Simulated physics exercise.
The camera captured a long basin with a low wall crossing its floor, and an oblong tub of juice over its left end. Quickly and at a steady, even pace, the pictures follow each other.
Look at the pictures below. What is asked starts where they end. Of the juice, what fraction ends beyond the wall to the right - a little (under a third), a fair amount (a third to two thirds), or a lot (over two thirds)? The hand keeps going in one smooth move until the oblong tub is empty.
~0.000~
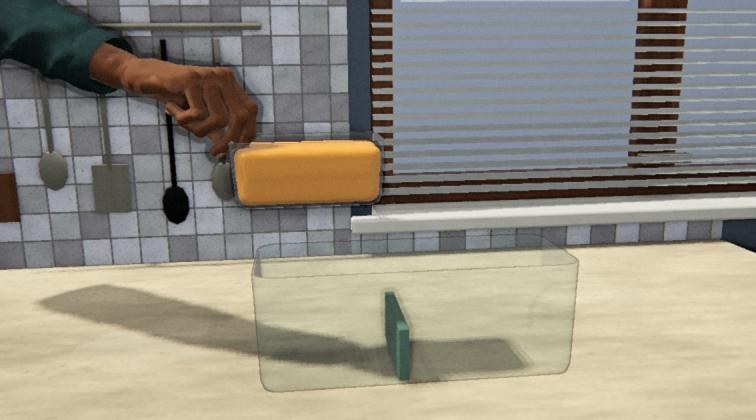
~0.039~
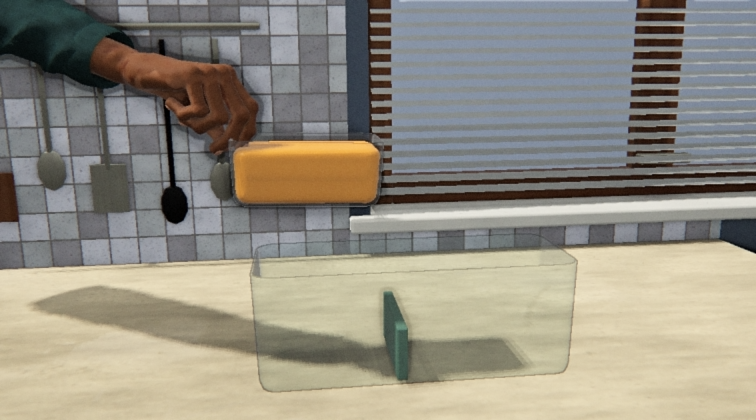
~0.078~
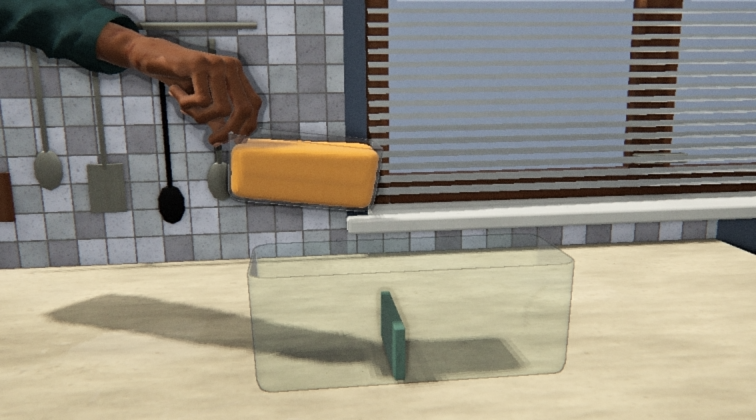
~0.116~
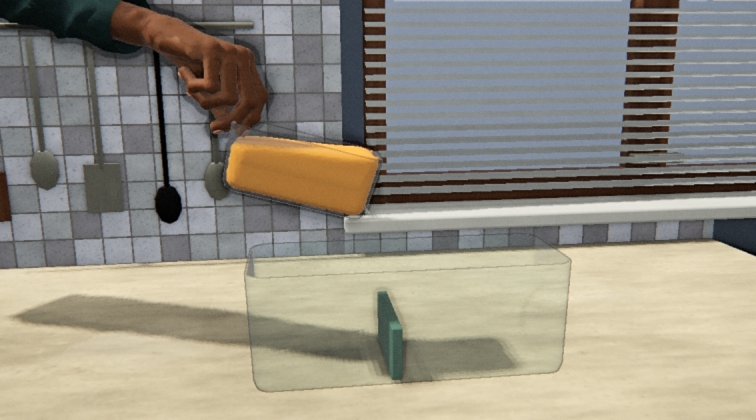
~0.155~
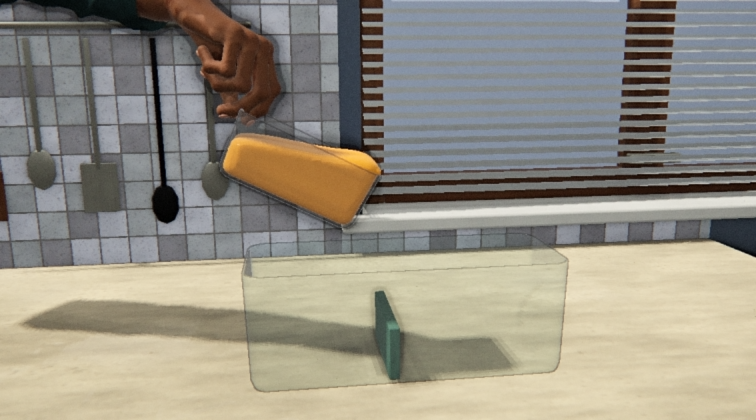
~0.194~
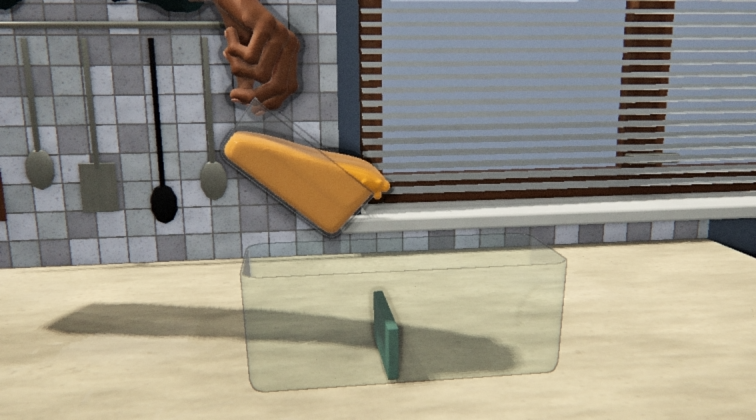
A fair amount, a third to two thirds.
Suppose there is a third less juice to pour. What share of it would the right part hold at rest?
About 55 in a hundred.
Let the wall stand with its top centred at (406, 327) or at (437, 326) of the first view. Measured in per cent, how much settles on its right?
About 50 % and 25 %.
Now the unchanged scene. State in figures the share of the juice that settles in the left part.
Around 35 %.
A moment on, the oblong tub is tipped right over and 10 per cent is still to pour, 24 is left of the wall and 55 right of it.
Next, the oblong tub is tipped right over and 2 per cent is still to pour, 28 is left of the wall and 55 right of it.
Then the oblong tub is tipped right over and 0 per cent is still to pour, 32 is left of the wall and 58 right of it.
Later the oblong tub is tipped right over and 0 per cent is still to pour, 33 is left of the wall and 61 right of it.
In the end 34 per cent lies left of the wall, 60 right of it and 6 outside.
